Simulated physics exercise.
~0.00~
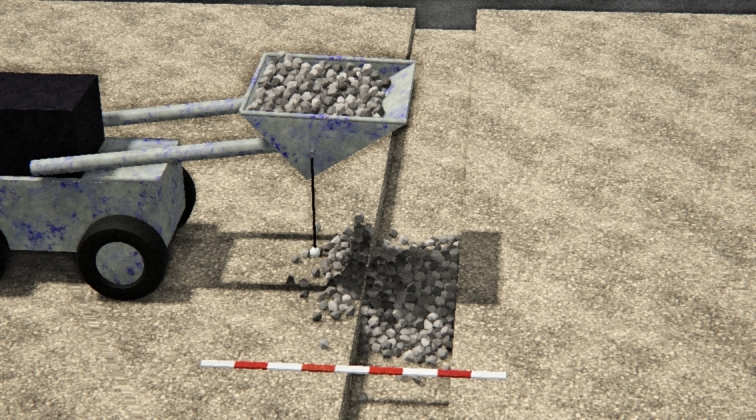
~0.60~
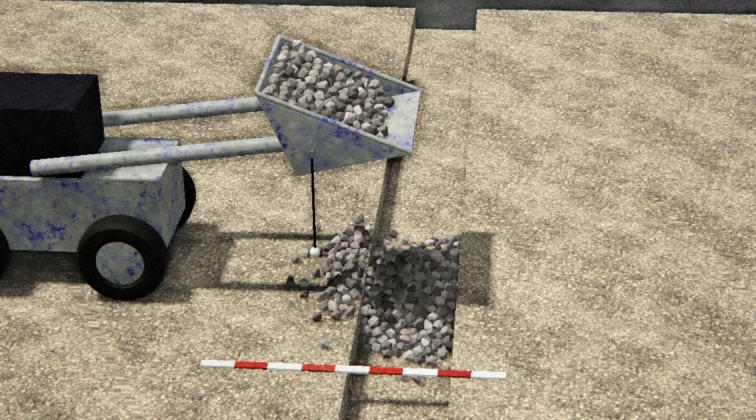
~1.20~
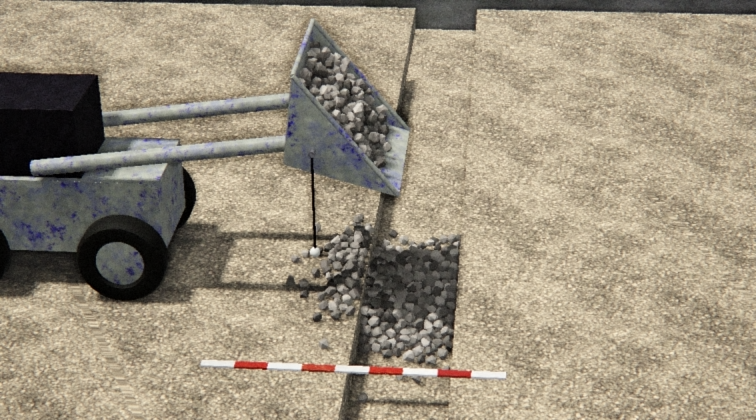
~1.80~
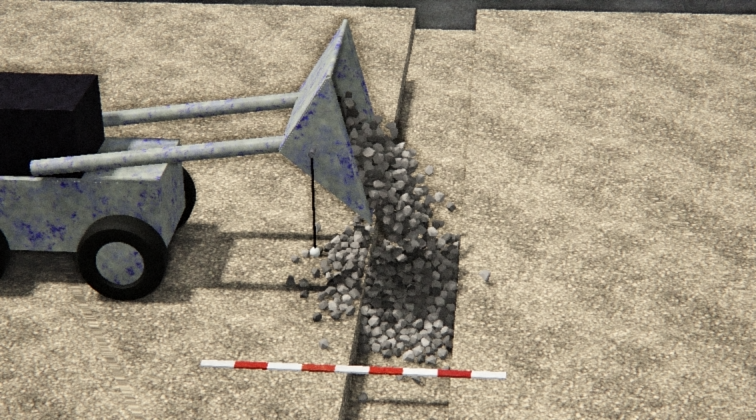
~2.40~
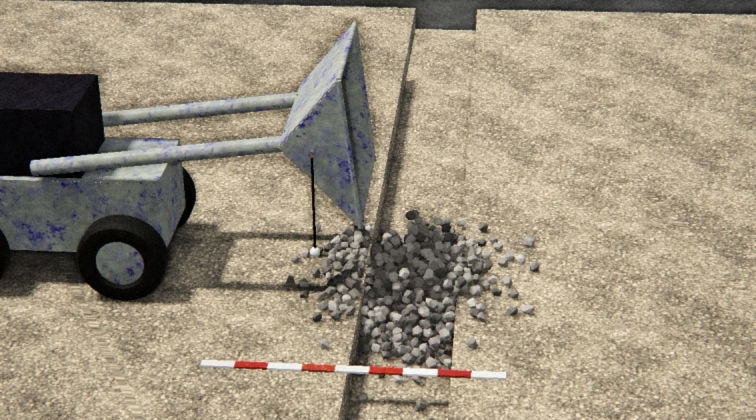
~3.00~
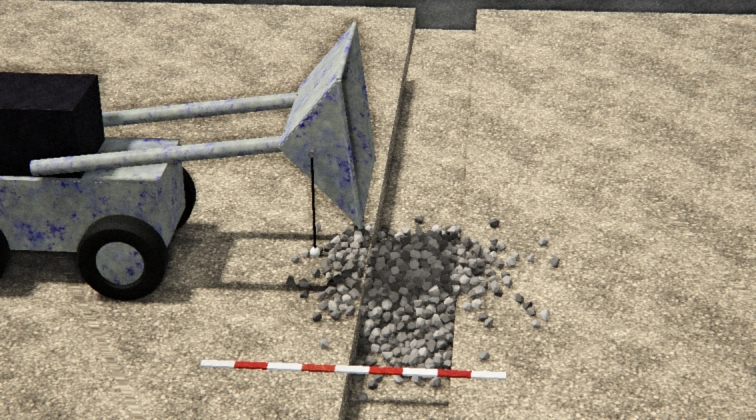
A blue-speckled grey loader on the left holds a bucket full of grey stones above a trench, where an earlier heap already lies by the near edge and inside it. The bucket tips gently forward to the right, its load still resting inside as the floor steepens. As it tilts further, the stones pour over the lip in a dense stream, falling mostly into the trench. The bucket empties and stops, nearly upright, while a few stones scatter onto the ground beyond the far side. Finally the loader holds still over a larger, spread-out pile, behind a red-and-white striped staff.
